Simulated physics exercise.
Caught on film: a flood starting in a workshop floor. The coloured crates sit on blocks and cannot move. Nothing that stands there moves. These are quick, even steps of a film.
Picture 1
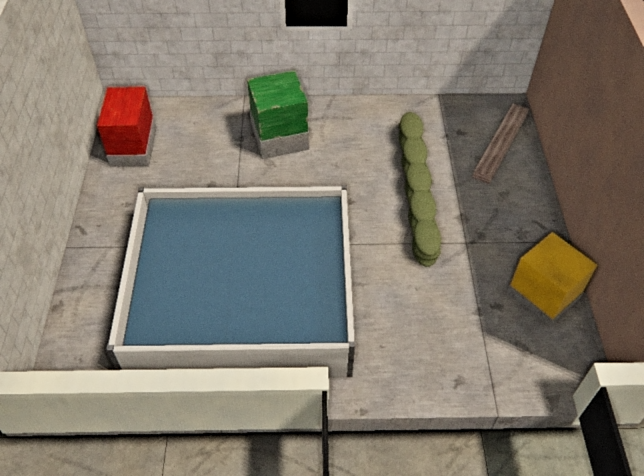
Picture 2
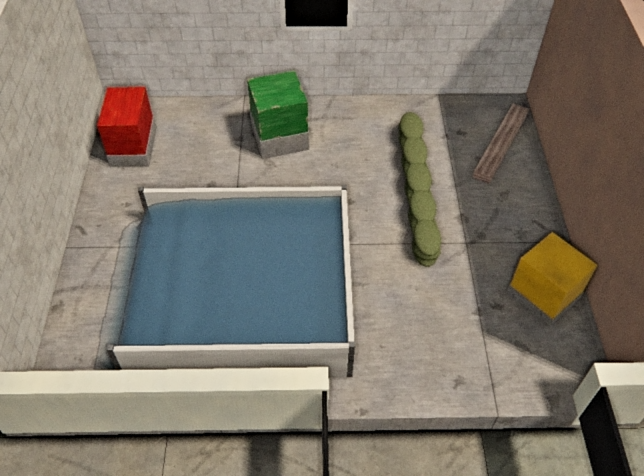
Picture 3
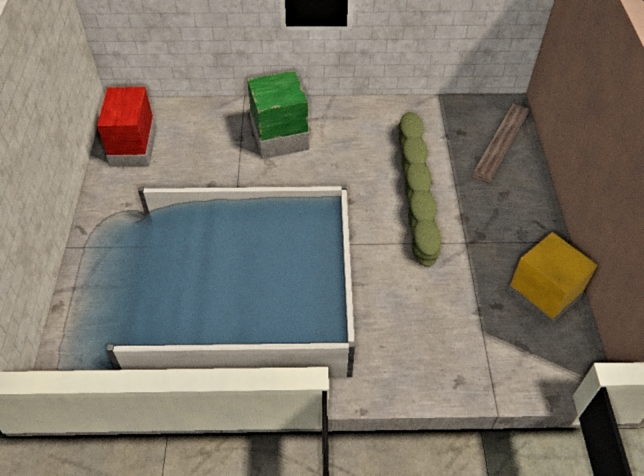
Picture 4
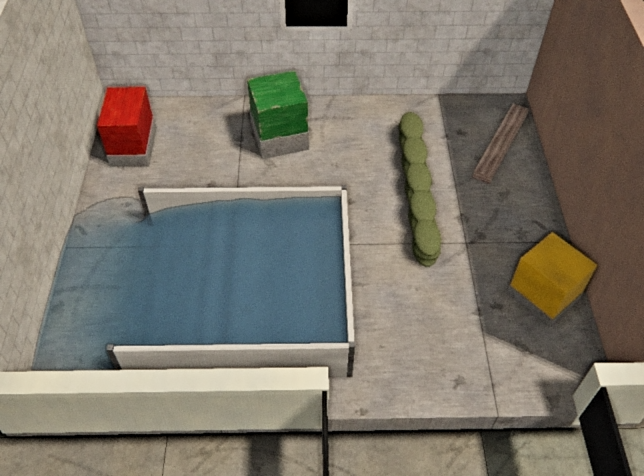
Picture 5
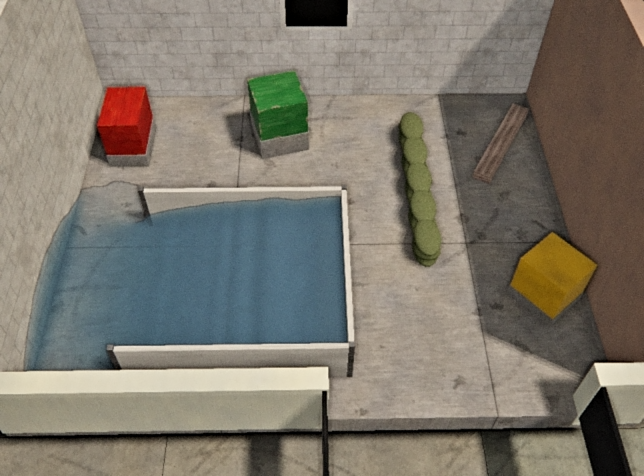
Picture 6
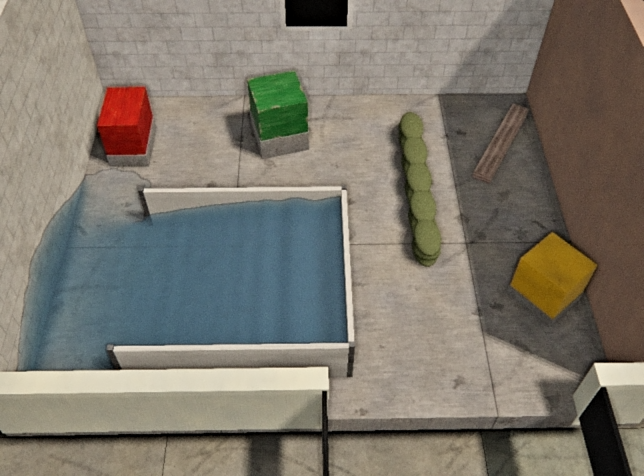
A low-walled tank of still blue water lost its left side, and the water poured out through the gap, spread left across the grey floor to the wall, and crept toward the red block.
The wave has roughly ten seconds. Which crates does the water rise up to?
In the end: The green crate keeps dry; the red crate is soaked; the yellow crate keeps dry.
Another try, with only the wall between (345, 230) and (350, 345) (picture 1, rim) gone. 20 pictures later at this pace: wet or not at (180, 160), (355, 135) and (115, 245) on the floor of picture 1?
In that order: Clear, awash, clear.
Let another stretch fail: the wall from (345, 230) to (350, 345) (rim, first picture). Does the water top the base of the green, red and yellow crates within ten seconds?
My reading: The green one stays dry; the red one keeps dry; the yellow one gets wet.
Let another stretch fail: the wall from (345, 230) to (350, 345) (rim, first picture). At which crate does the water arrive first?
I say the one in yellow.
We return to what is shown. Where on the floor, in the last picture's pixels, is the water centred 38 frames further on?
Close to (249, 243).
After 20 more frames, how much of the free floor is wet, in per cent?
Some 60 per cent.
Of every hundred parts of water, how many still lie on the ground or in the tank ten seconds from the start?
Roughly 88 per cent.
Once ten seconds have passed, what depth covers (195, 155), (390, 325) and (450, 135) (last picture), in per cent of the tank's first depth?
In turn 10, 12 and 12 in a hundred.
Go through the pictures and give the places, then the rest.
The first picture shows still water in the tank at (238, 265).
In the second picture, the front is at a hidden place, out from the gap at (138, 285).
In the third picture, the front is at a hidden place, out from the gap at (139, 287).
In the fourth picture, water pours out at (139, 288) and has run to a hidden place.
In the fifth picture, water pours out at (139, 288) and has run to (80, 196).
In the sixth picture, the front is at (85, 179), out from the gap at (139, 288).
A moment on, water covers 15 % of the floor; the green crate not reached, the red crate water round its plinth, the yellow crate not reached.
Next, water covers 30 % of the floor; the green crate water round its plinth, the red crate water round its plinth, the yellow crate not reached.
Then, water covers 60 % of the floor; the green crate water round its plinth, the red crate water round its plinth, the yellow crate water round its plinth.
Later, water covers 80 % of the floor; the green crate water round its plinth, the red crate water round its plinth, the yellow crate water round its plinth.
In the end, water covers 95 % of the floor; the green crate stayed above the water, the red crate was topped, the yellow crate stayed above the water.
